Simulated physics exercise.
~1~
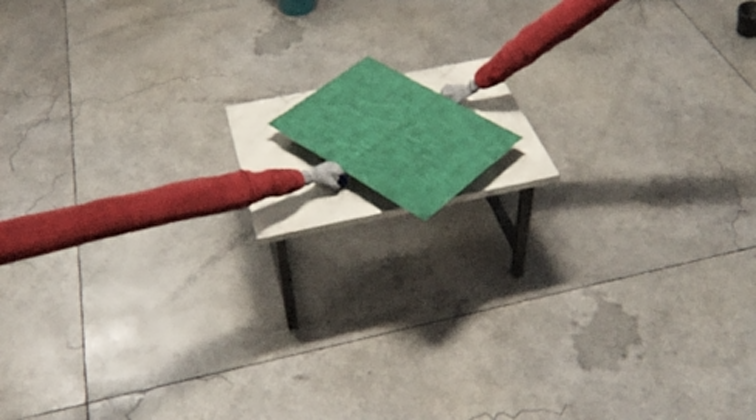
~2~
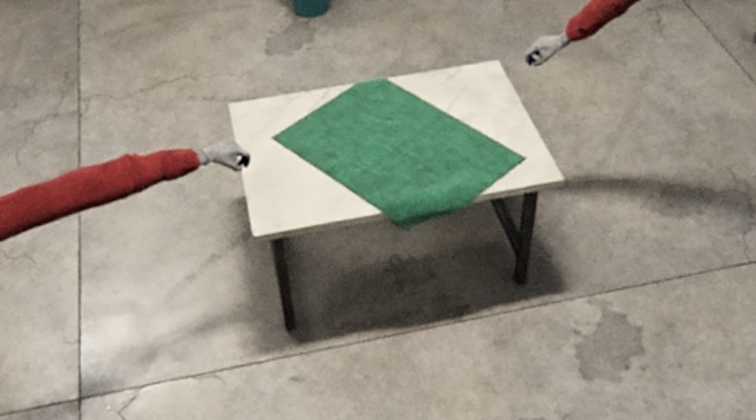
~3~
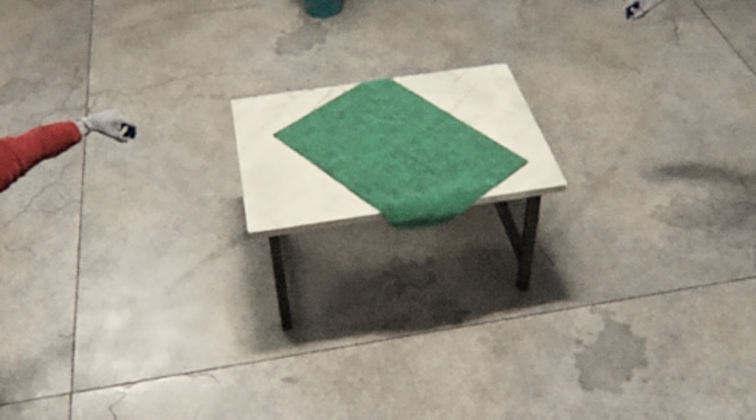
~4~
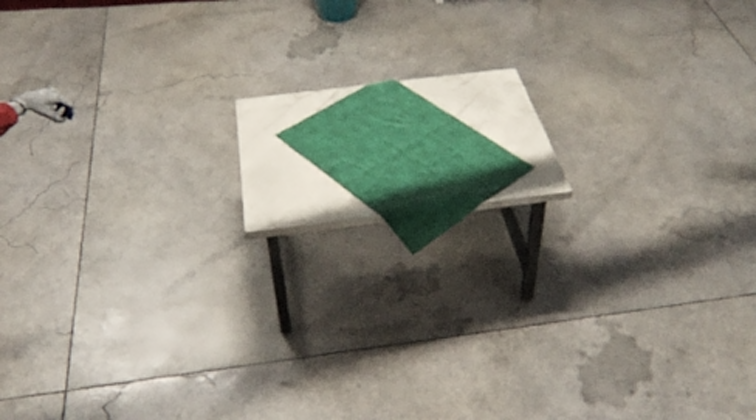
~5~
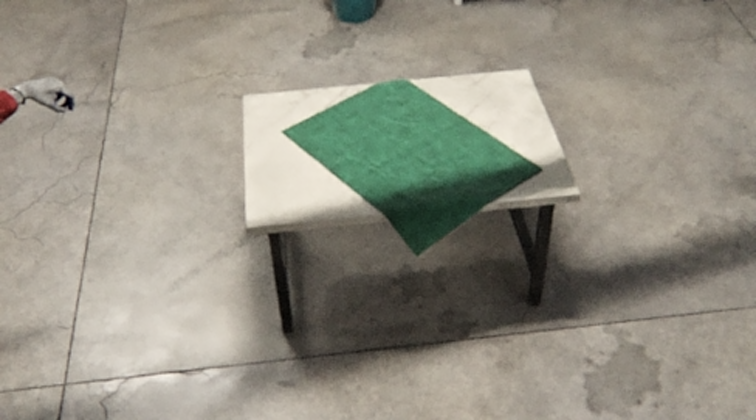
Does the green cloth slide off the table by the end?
No, the green cloth stays on the table, with one corner hanging over the near edge.
